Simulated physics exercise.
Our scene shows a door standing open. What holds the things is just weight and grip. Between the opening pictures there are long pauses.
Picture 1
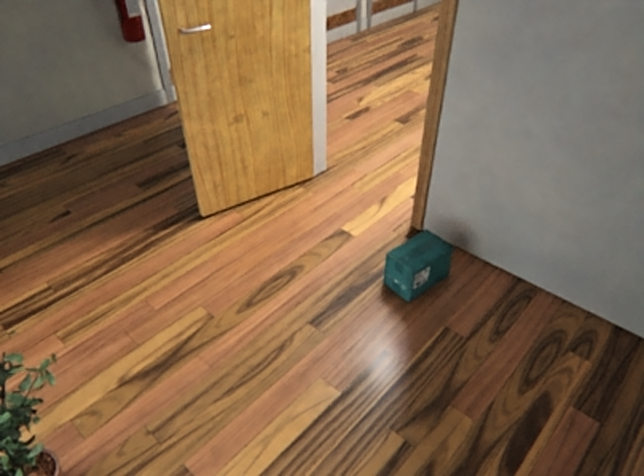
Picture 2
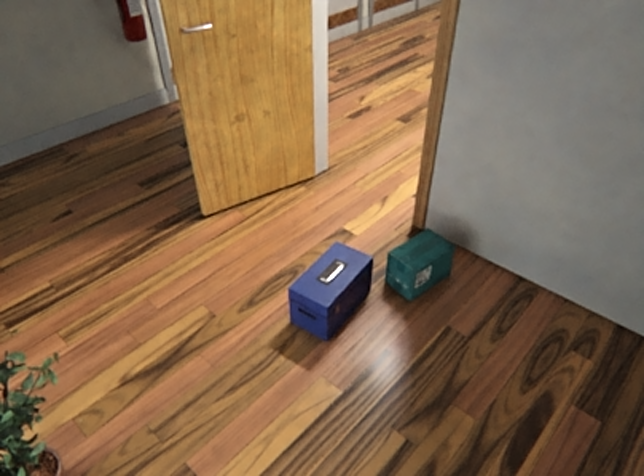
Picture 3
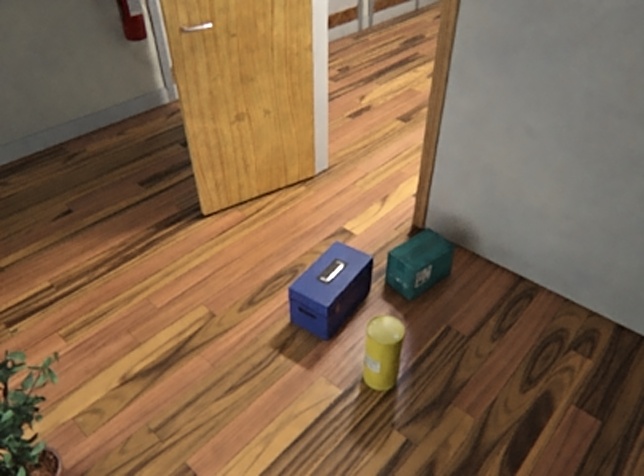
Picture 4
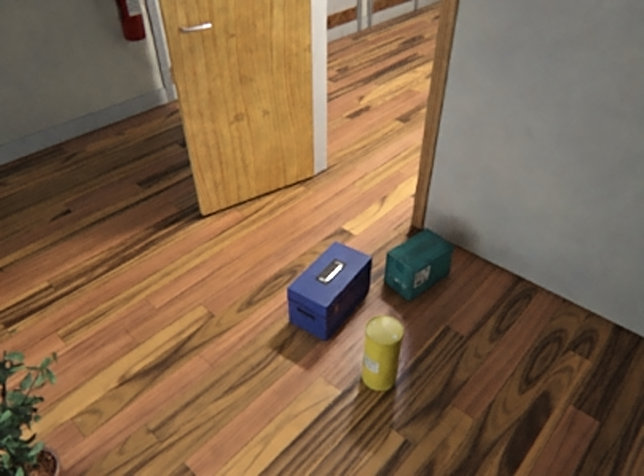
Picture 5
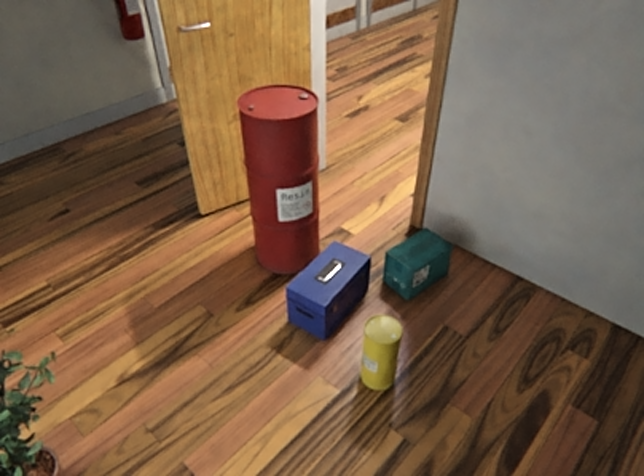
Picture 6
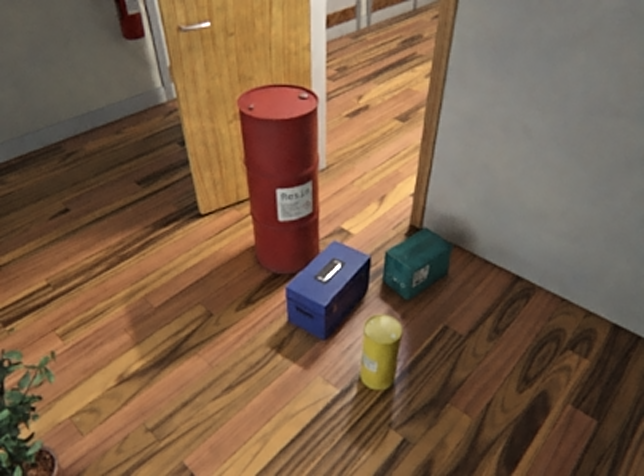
A door stands open as a blue toolbox, yellow canister and red drum appear by a turquoise parcel.
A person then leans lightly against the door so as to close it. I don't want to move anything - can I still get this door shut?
So the door never meets the frame after all.
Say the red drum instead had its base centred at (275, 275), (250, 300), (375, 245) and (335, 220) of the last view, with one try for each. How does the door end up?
Try one: The door swings to; try two: It swings to; try three: It gets held up; try four: It gets held up.
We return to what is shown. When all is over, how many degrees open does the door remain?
Roughly 70°.
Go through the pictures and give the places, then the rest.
In the first frame, door wide open and still.
In the second frame, door wide open and still; blue toolbox (332, 289).
In the third frame, door wide open and still; turquoise parcel (420, 263); blue toolbox (332, 289).
In the fourth frame, door wide open and still; yellow canister (382, 354); turquoise parcel (419, 264).
In the fifth frame, door wide open and still; blue toolbox (330, 288); yellow canister (380, 353).
In the sixth frame, door wide open and still; red drum (283, 184); turquoise parcel (417, 263).
Then, 0.40 s on from there, door 96° open.
Then, 0.60 s on from there, door 85° open.
Then, 0.70 s on from there, door 79° open.
Then, 0.90 s on from there, door 70° open.
In the end, door 70° open; all 4 unmoved. At the end, from the last picture's camera, red drum near (286, 185).
